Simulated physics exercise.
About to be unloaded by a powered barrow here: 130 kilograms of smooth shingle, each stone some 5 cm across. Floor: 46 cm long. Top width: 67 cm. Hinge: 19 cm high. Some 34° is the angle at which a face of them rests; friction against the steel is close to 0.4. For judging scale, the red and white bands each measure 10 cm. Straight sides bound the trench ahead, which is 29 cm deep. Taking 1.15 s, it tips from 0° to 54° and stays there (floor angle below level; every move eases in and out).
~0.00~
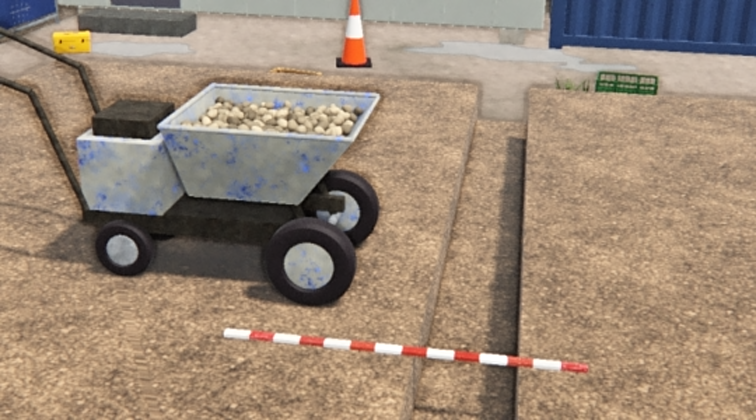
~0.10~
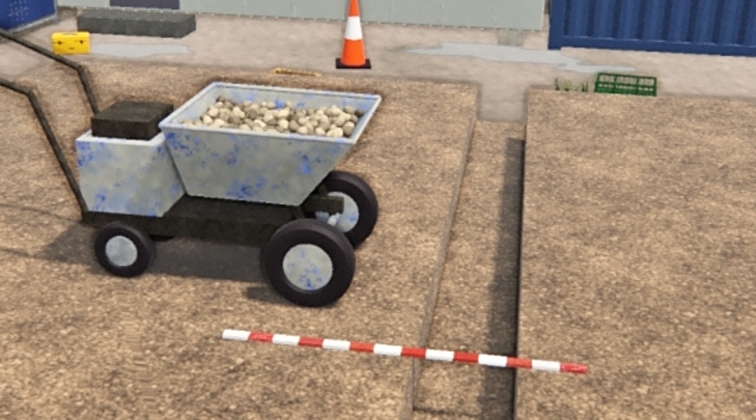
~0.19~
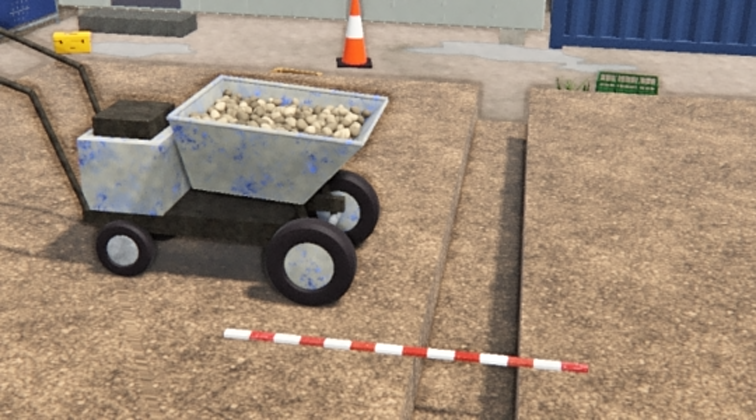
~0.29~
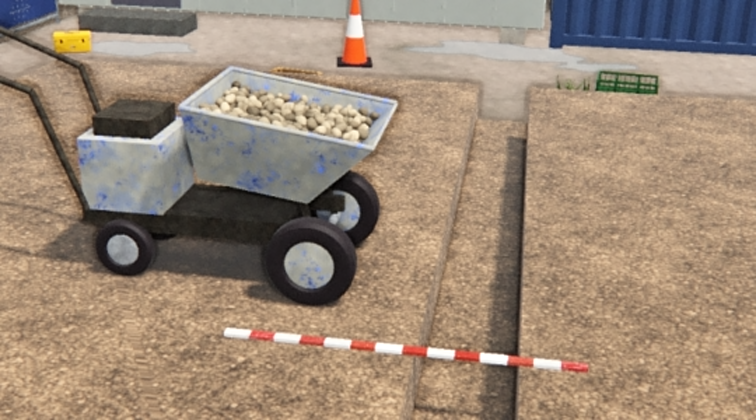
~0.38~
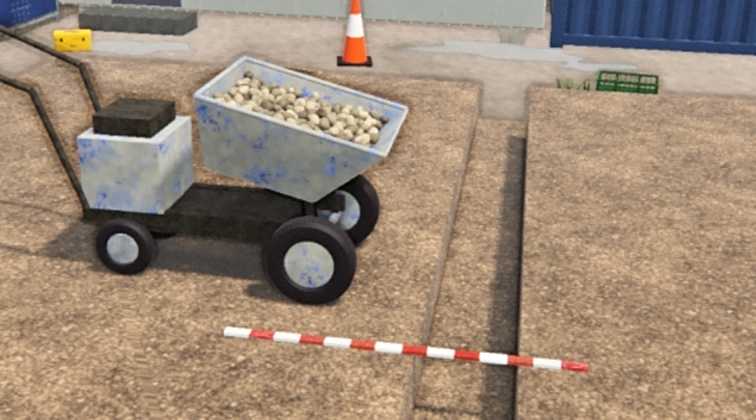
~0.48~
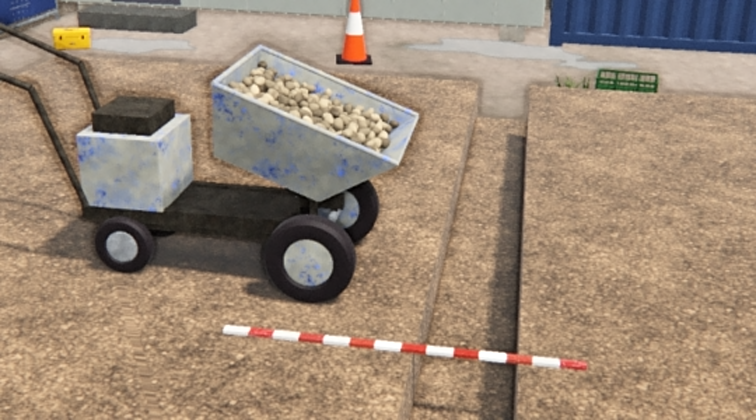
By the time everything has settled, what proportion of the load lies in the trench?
About 54 percent of the load.
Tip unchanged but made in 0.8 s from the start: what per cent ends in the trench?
It would come to roughly 50 per cent.
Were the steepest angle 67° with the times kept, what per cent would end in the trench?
Then close to 80 per cent.
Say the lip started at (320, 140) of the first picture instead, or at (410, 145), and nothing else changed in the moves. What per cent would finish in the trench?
60 % and 20 %.
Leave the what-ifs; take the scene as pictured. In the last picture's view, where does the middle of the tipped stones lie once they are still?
(482, 332).
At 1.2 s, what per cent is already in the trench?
About 10%.
After 0.9 s the floor is at 45°; 100 % in the tray; the foremost stones are at (424, 188).
After 1.2 s the floor is at 54°; 90 % in the tray, 10 % in the trench; the foremost stones are at (501, 259).
After 1.6 s the floor is at 54°; 66 % in the tray, 30 % in the trench, 4 % past the trench; the foremost stones are at (584, 300).
After 3.5 s the floor is at 54°; 40 % in the tray, 54 % in the trench, 5 % past the trench; the foremost stones are at (653, 312).
